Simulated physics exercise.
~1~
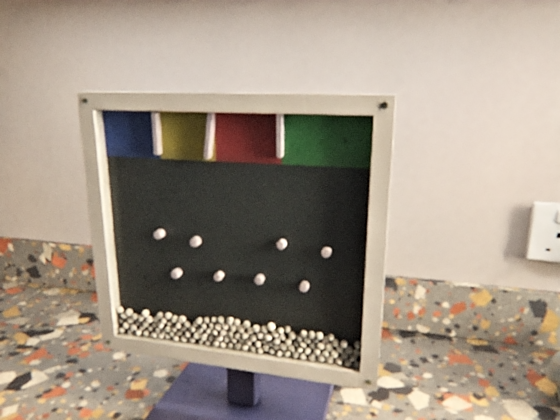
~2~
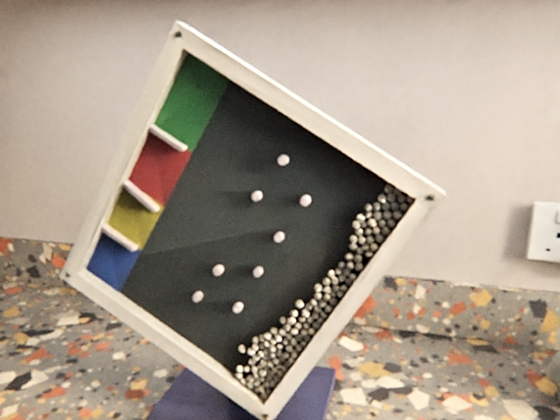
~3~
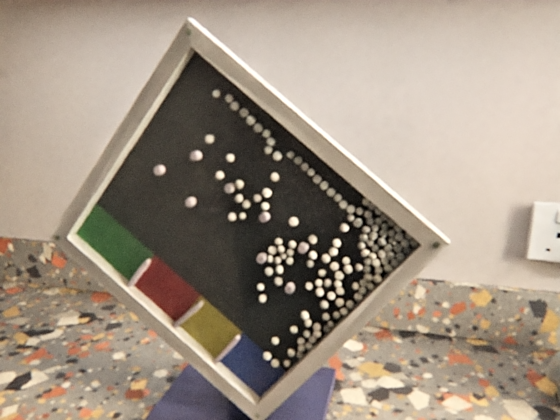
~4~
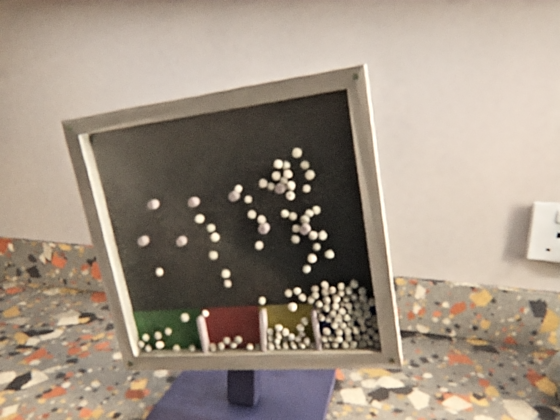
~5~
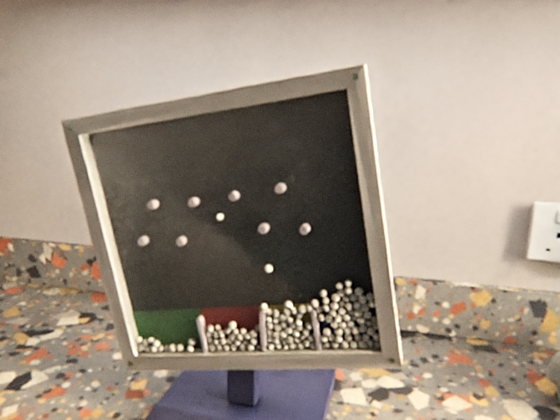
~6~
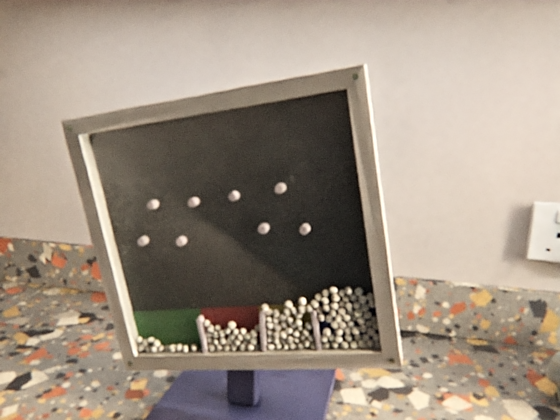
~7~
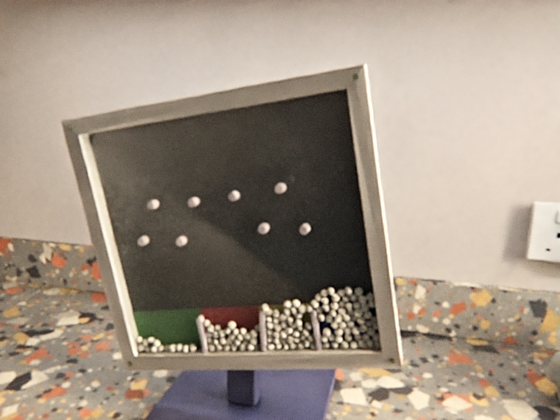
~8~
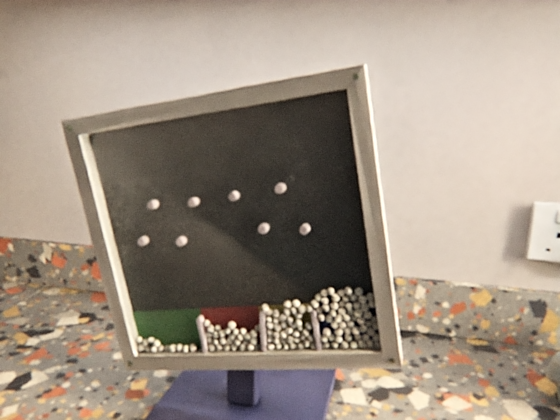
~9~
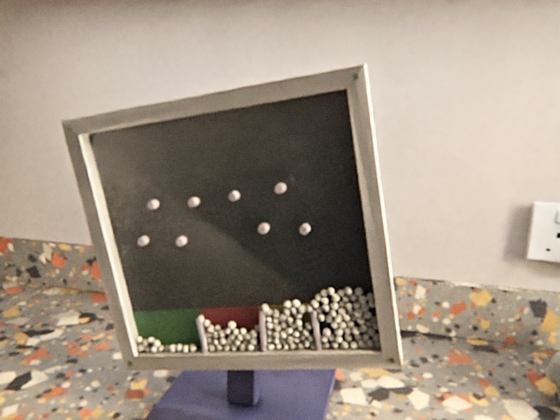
Framed box of small pale beads turning anticlockwise until nearly upside down, beads spilling past pegs and settling unevenly in coloured pockets.
